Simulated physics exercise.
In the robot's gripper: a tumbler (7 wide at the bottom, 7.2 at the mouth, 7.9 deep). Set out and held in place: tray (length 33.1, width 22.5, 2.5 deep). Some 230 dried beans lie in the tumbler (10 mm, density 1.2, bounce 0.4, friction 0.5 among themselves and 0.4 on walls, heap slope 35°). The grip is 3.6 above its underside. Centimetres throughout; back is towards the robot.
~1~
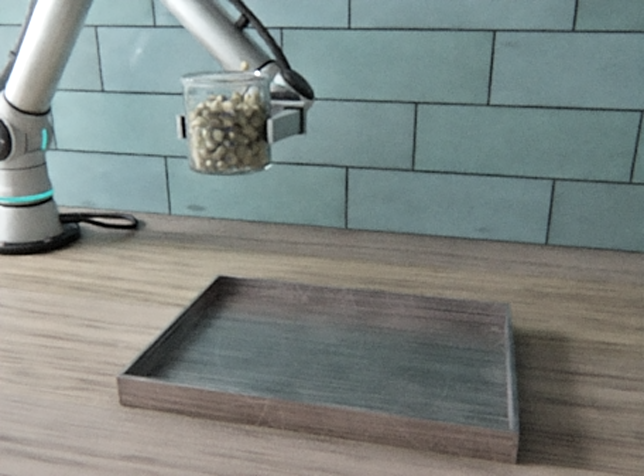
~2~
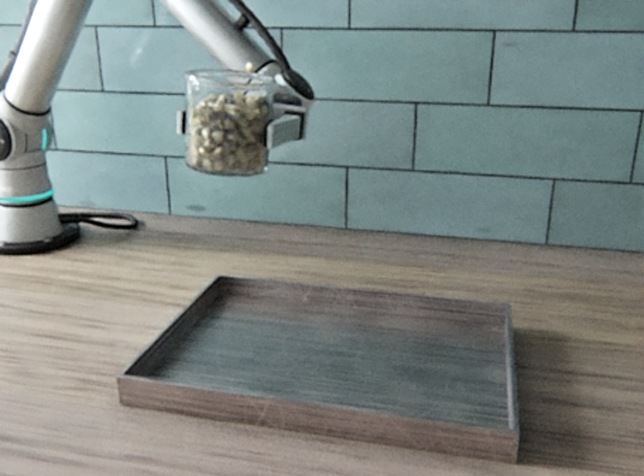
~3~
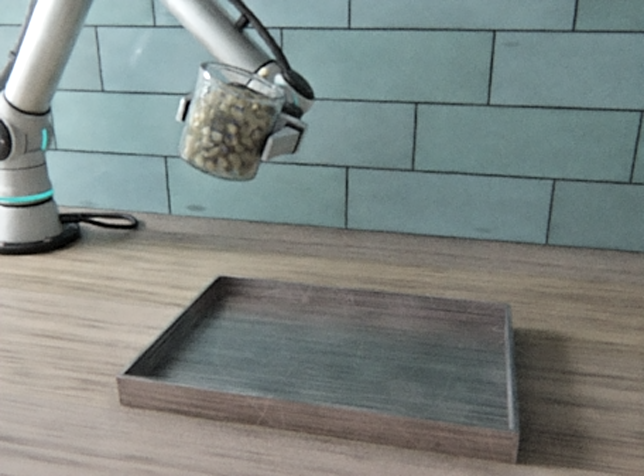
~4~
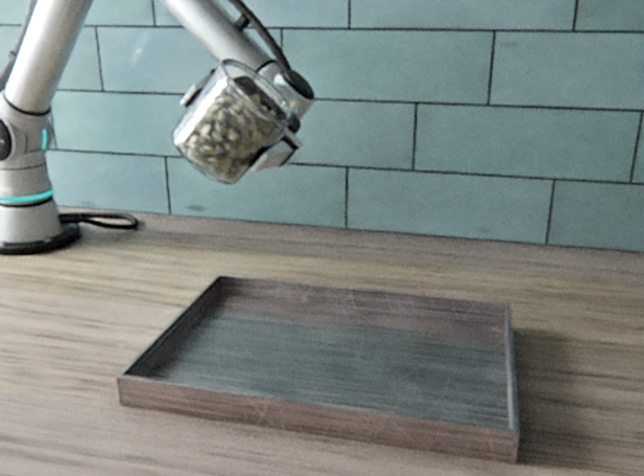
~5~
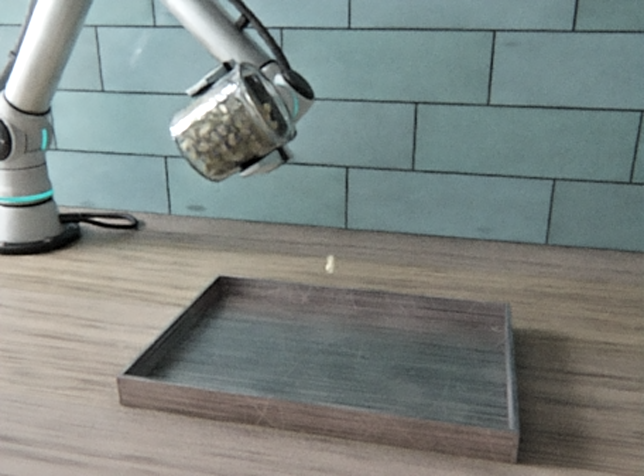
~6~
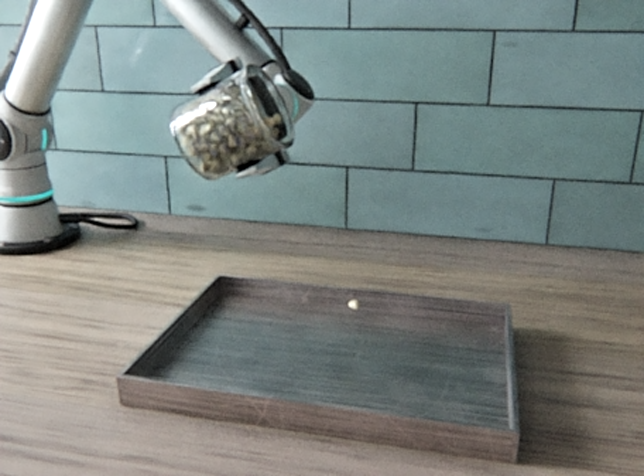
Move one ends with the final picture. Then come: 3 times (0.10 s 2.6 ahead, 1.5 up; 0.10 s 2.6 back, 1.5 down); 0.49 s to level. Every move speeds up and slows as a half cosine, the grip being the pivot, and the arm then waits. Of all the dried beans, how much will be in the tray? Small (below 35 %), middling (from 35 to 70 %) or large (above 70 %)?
A middling share, from 35 to 70 %, ends in the tray.
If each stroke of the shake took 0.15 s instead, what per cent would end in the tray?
It would be near 10 per cent.
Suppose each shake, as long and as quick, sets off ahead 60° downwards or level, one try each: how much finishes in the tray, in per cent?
About 0 and 30 per cent.
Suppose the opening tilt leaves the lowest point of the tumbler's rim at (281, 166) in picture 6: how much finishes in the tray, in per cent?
Some 85 per cent.
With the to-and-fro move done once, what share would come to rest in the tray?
It would be near 20 per cent.
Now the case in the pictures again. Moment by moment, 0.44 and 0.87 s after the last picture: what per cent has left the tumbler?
In turn: 35, 45.
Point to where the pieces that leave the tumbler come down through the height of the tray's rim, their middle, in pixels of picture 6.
Around (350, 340).
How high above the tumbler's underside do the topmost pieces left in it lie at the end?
Some 5.5 cm.
Then, 0.44 s on, tilted 63° forward, highest piece 24 above the table; 152 in the tumbler, 40 in the tray, 38 in flight or on a rim.
Then, 0.87 s on, tilted 26° forward, highest piece 25 above the table; 125 in the tumbler, 104 in the tray, 1 on the table or floor.
Then, 1.29 s on, level, highest piece 25 above the table; 125 in the tumbler, 104 in the tray, 1 on the table or floor.
Then, 2.34 s on, level, highest piece 25 above the table; 125 in the tumbler, 104 in the tray, 1 on the table or floor.
In the end, 125 in the tumbler, 104 in the tray, 1 on the table or floor. That is 45 % in the tray.
